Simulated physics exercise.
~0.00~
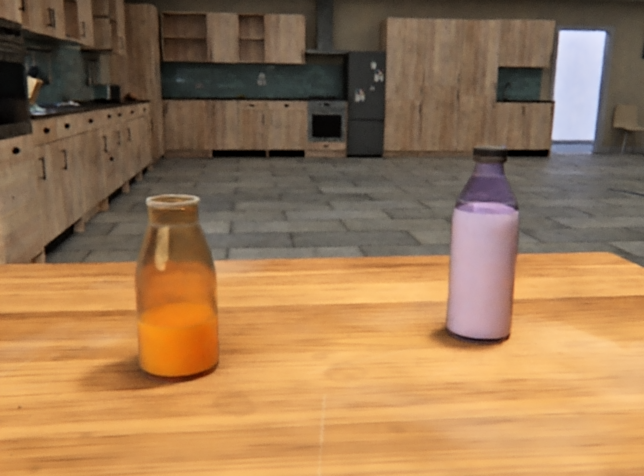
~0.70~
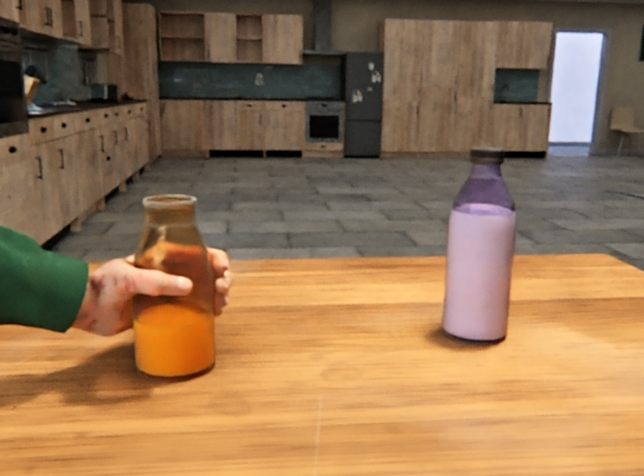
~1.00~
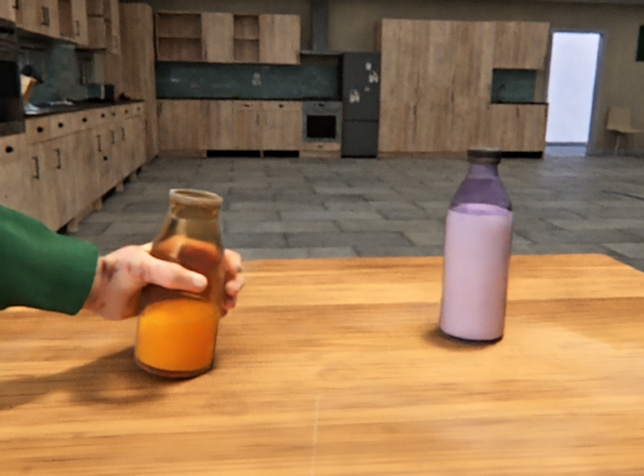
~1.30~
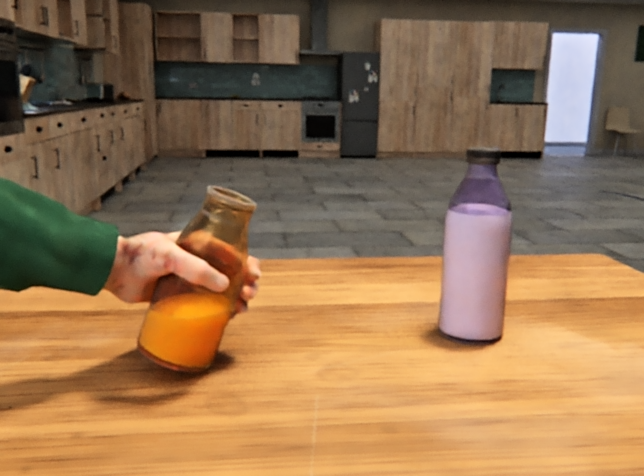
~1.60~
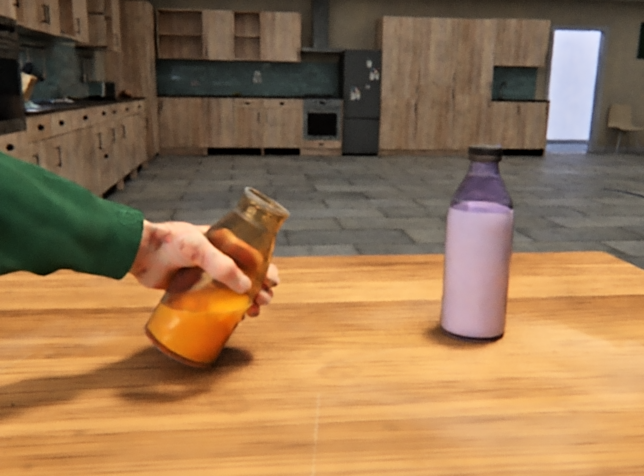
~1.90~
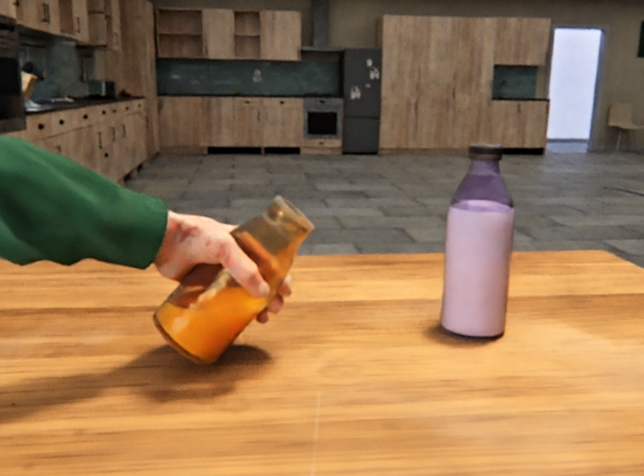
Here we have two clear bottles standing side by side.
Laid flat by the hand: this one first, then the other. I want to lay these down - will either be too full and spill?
One by one: Left: The result will be some loss; right: The result will be no loss.
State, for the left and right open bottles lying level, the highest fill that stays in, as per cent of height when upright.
I'd say near 14 per cent for the first and 24 per cent for the second.
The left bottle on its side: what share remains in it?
About 45 %.
After 2.6 s, the left bottle is nearly down; left bottle, all still inside.
After 3.6 s, the left bottle lies flat; left bottle, a puddle at its mouth.
After 6.5 s, both lie flat; left bottle, a puddle at its mouth; right bottle, all still inside.
